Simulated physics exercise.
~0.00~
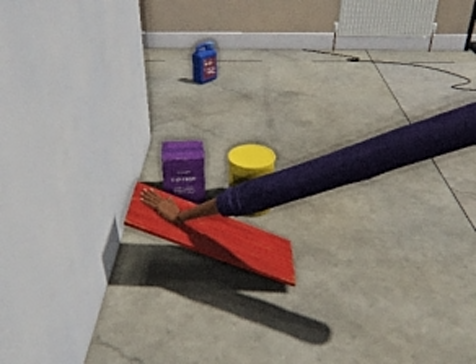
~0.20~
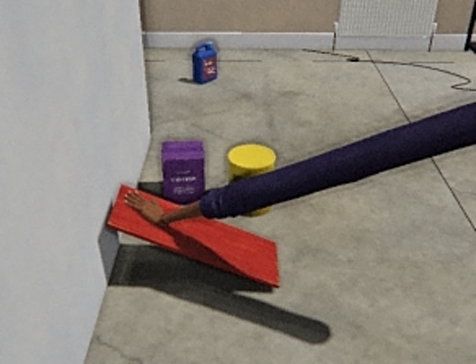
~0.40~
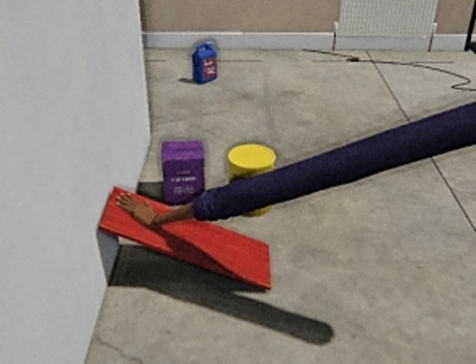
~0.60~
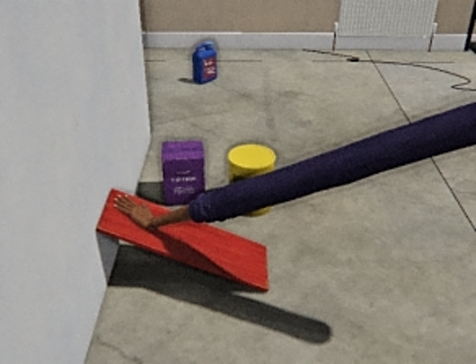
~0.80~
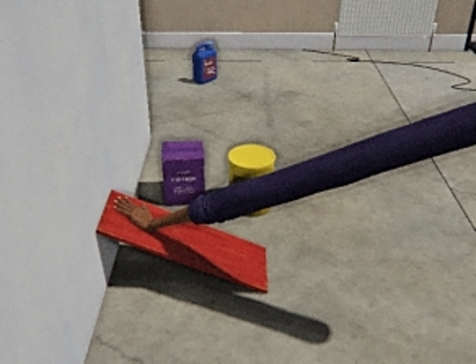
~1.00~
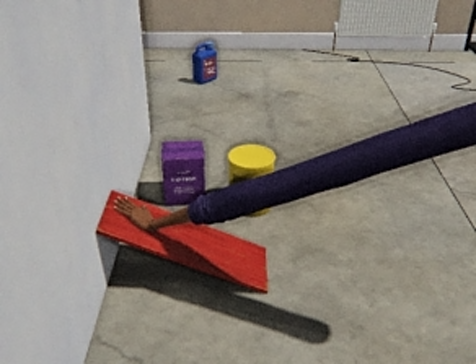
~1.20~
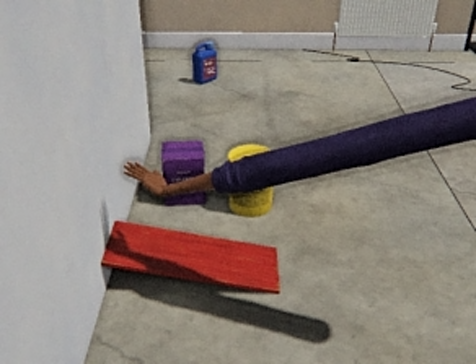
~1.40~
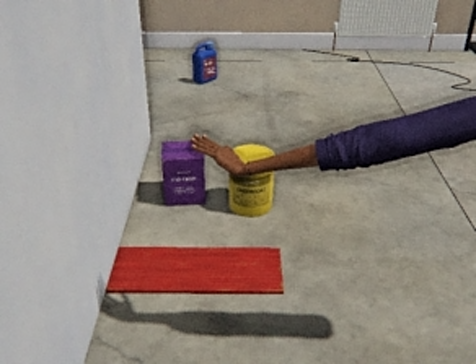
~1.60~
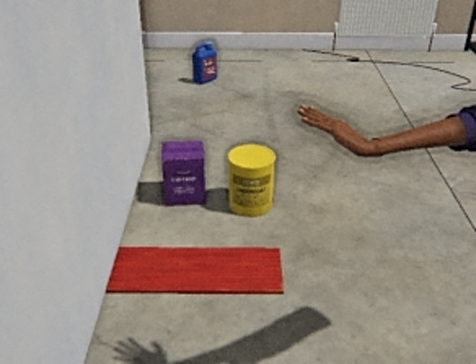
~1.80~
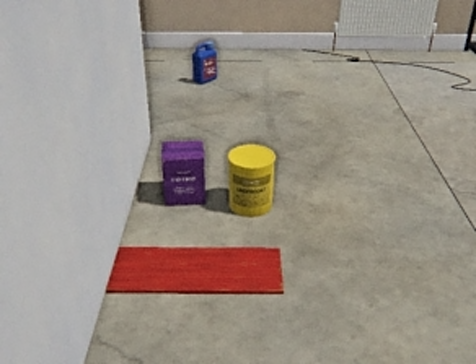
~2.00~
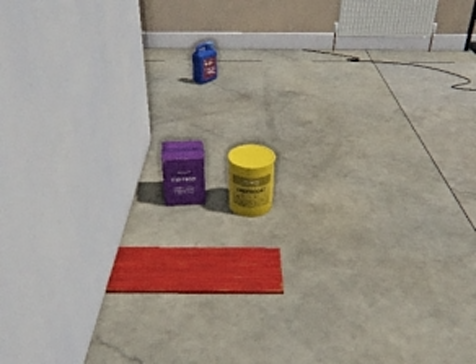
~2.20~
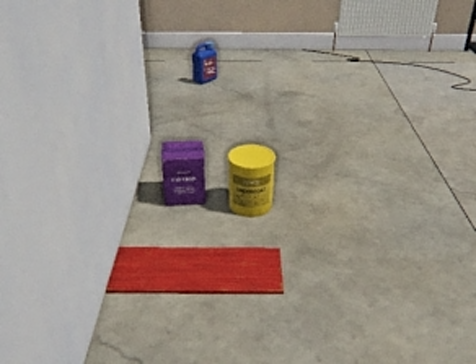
A hand leans a red board against the wall, lets go, and it slides down flat.
